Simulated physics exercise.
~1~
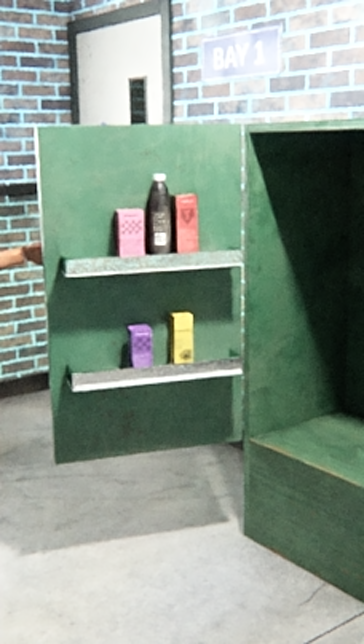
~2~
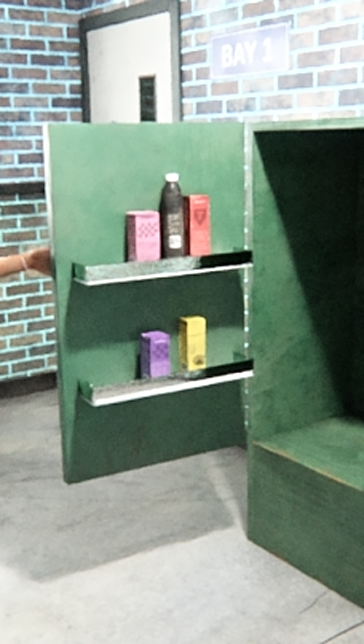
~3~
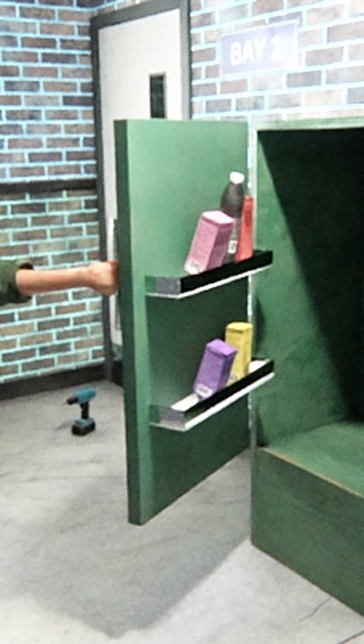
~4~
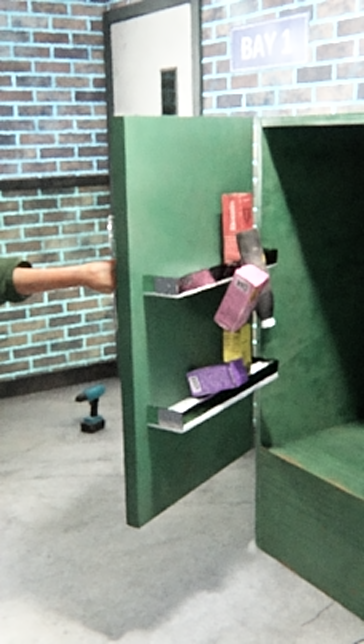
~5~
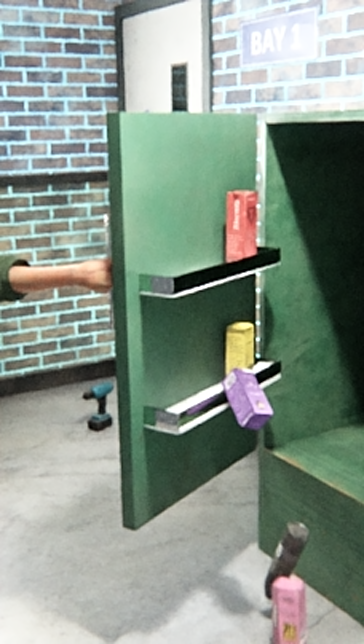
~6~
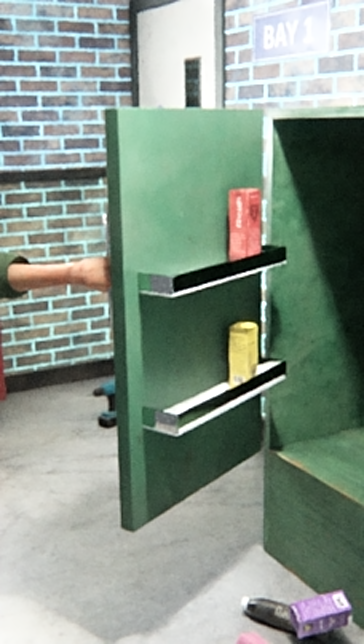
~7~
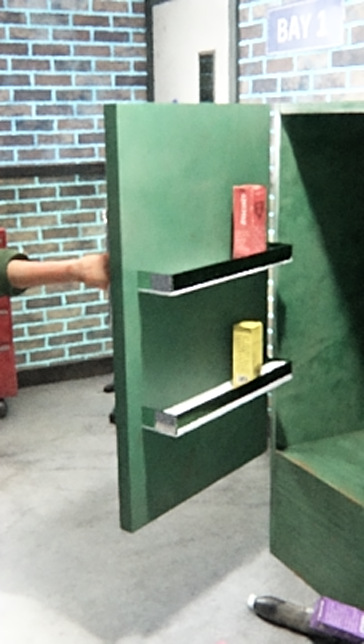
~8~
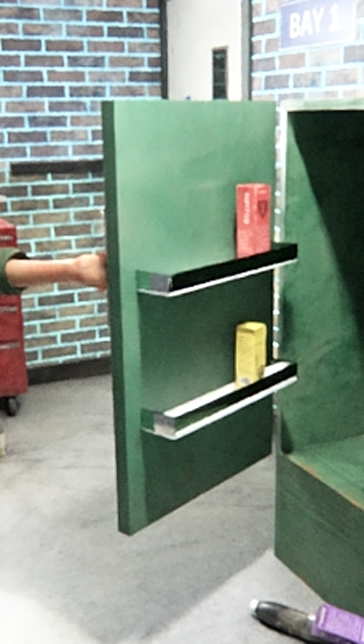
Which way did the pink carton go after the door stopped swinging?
The pink carton went down, tumbling off the upper rack towards the floor.
